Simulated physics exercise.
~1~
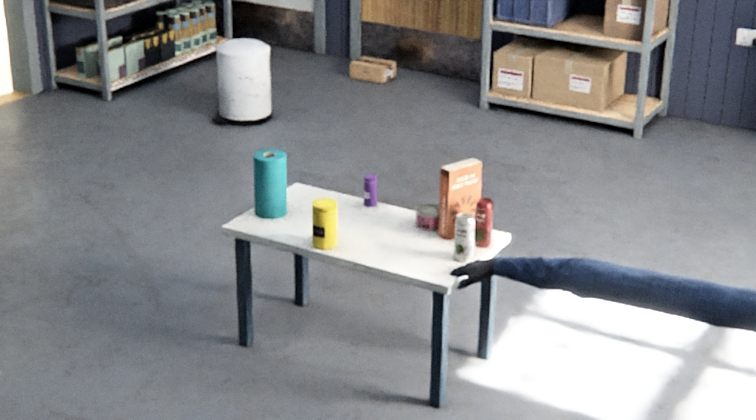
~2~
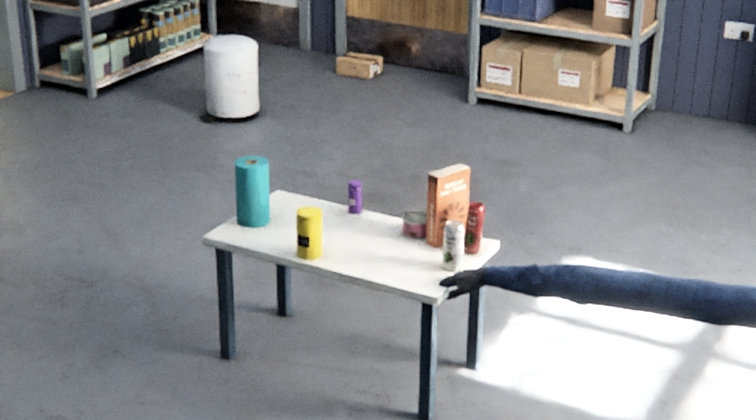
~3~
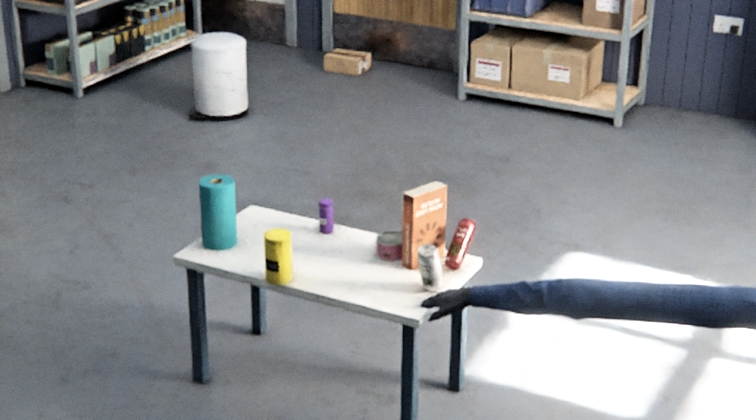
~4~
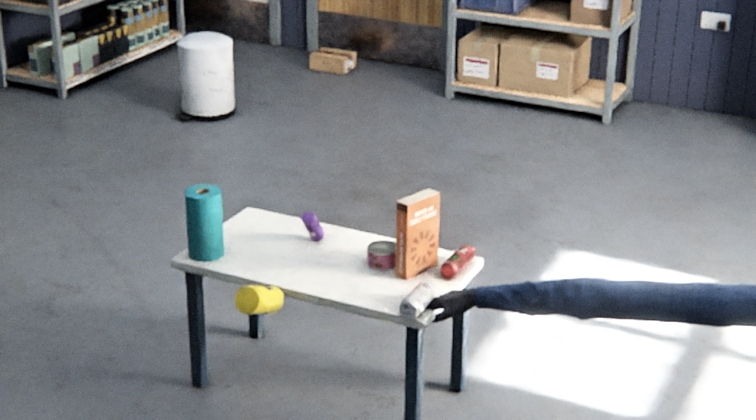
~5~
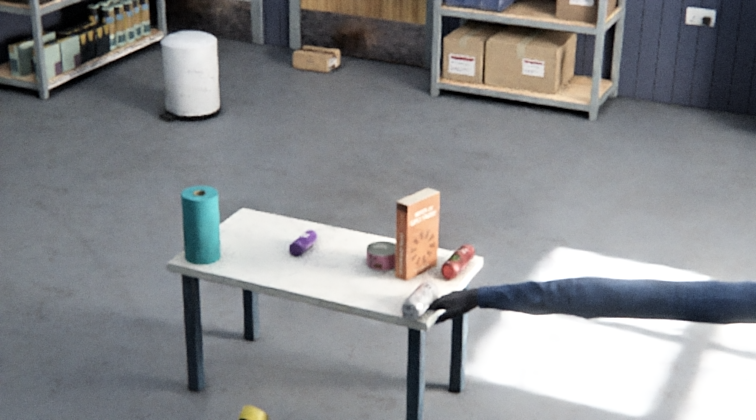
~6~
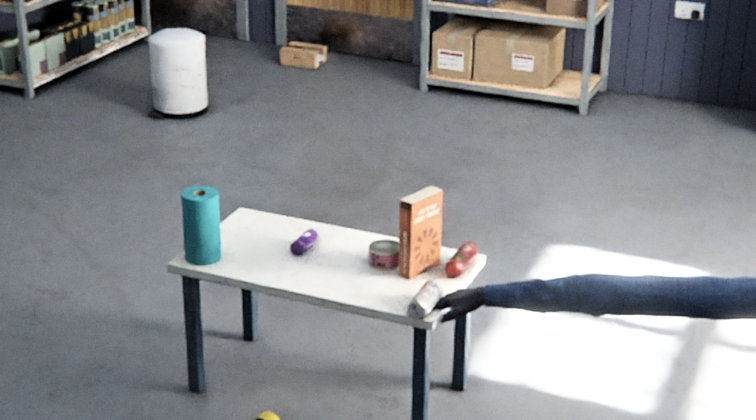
A gloved arm jerks a table, toppling three items and sending a yellow jar to the floor.
